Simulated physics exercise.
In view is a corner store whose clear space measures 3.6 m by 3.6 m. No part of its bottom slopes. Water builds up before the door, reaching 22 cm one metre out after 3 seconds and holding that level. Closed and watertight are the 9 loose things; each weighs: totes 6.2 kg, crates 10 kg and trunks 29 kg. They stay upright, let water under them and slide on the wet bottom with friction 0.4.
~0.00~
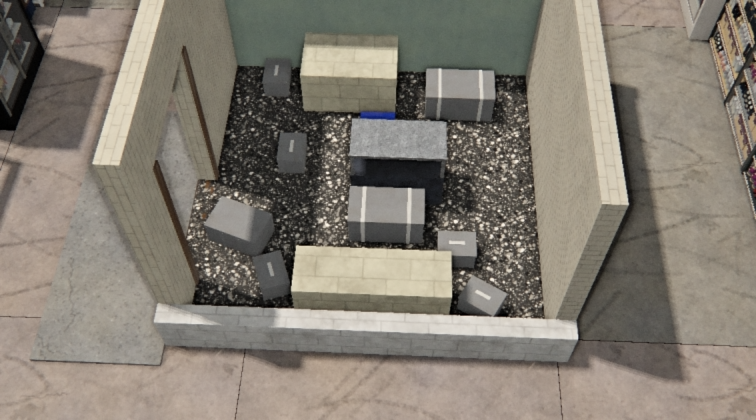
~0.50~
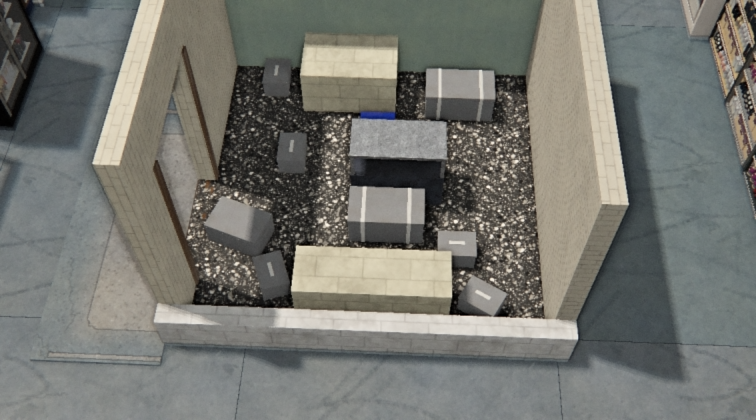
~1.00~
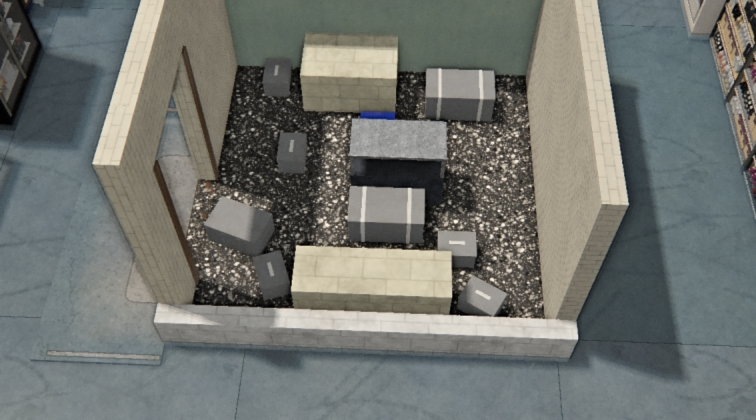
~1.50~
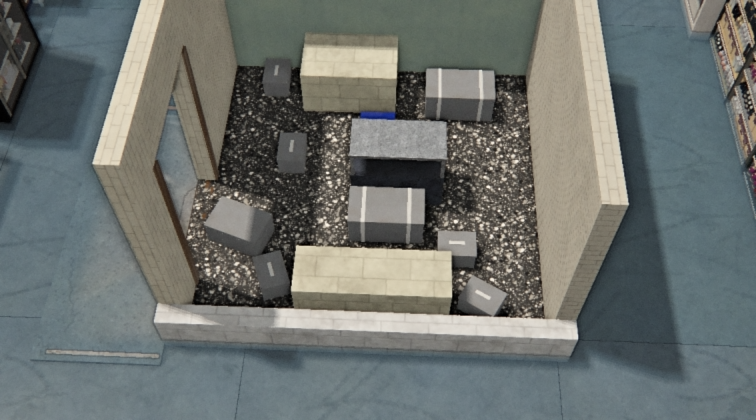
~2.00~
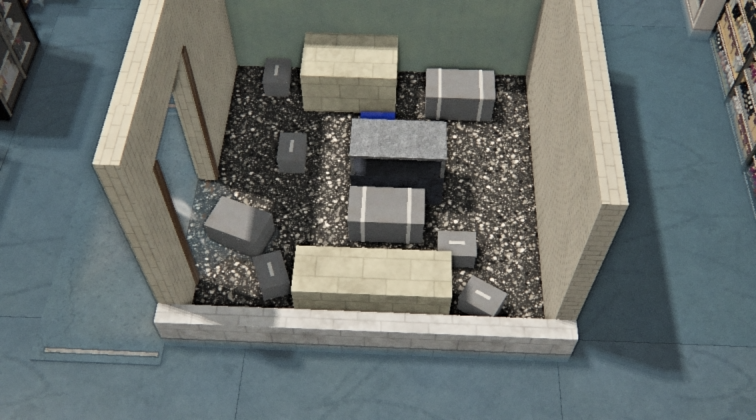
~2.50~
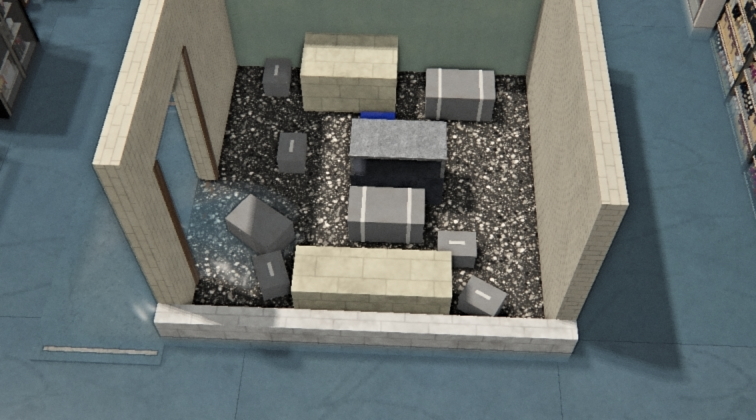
Water spreading around a walled store room, then entering through the left doorway and shifting a grey crate on the gravelly floor.
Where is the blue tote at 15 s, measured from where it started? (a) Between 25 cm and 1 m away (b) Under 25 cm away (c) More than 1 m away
The answer is a.
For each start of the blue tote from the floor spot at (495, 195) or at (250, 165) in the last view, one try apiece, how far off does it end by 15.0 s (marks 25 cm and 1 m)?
In that order: It goes a long way; it shifts a modest distance.
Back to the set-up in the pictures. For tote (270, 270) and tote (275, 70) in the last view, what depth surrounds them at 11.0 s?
10 and 8 cm.
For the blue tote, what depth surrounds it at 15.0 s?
Somewhere close to 22 cm.
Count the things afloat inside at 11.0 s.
Then: 9.
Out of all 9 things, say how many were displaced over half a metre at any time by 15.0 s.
The total is 7.
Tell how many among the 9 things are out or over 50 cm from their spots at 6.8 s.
I get 5.
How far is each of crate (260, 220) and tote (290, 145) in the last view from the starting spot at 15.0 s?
In that order: 300 cm, 20 cm.
After 3.5 s the blue tote is near (377, 122), 0.0 m from its start, aground; 0 afloat.
After 6.8 s the blue tote is near (490, 122), 1.3 m from its start, afloat; 5 afloat.
After 11.0 s the blue tote is near (441, 64), 1.1 m from its start, afloat; 9 afloat.
After 15.0 s the blue tote is near (416, 80), 0.7 m from its start, afloat; 9 afloat.
